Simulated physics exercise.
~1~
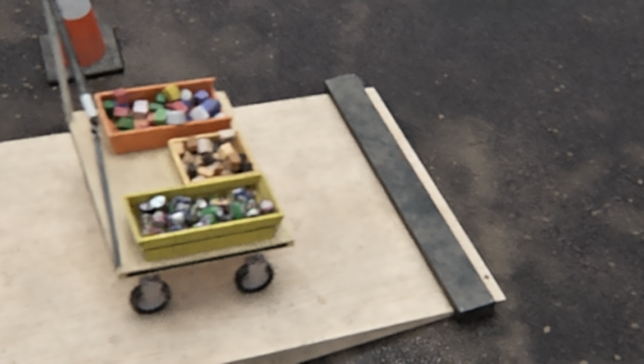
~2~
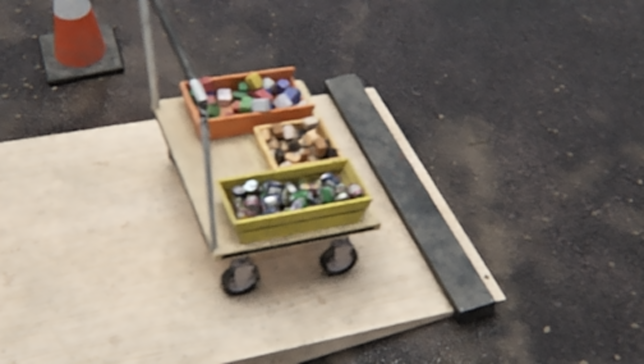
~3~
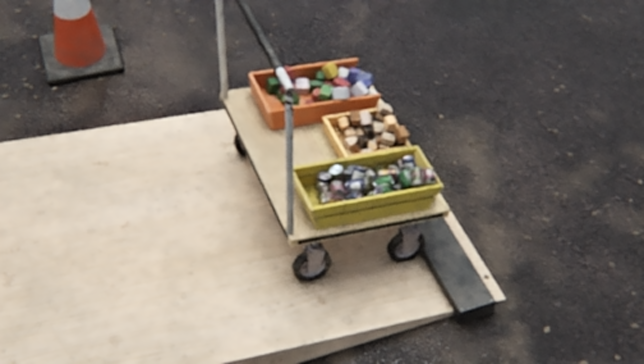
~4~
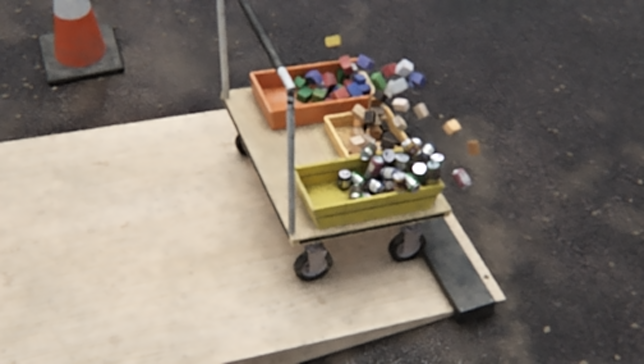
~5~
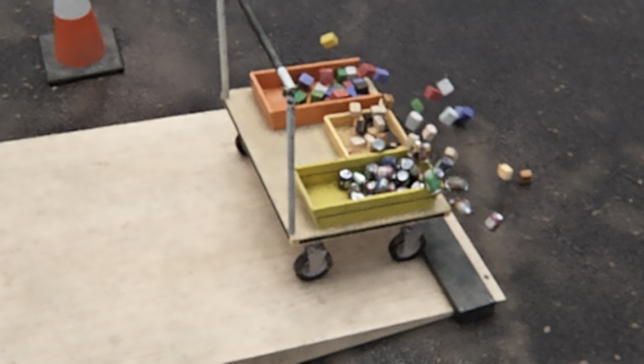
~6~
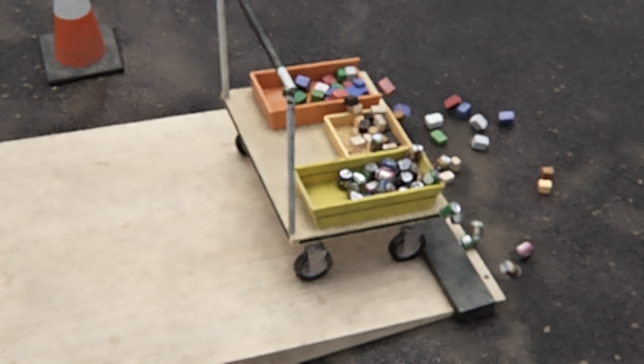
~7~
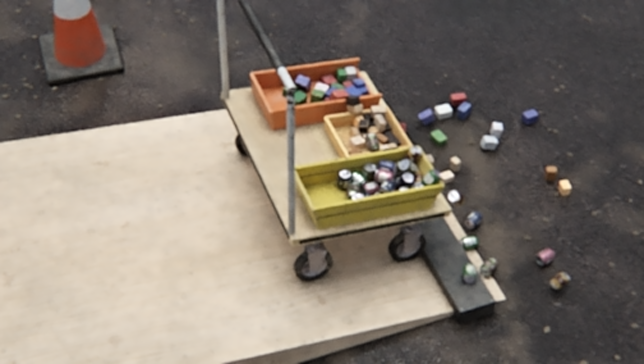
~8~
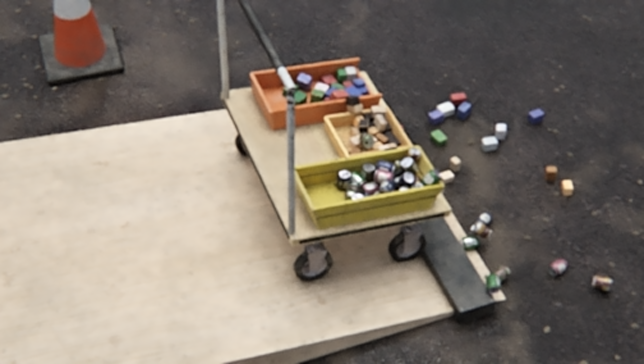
Small blocks and cans flew out of three open boxes when a cart rolling rightward down a wooden ramp stopped abruptly at a dark beam, scattering across the beam and pavement while the boxes stayed on the cart, still partly full.
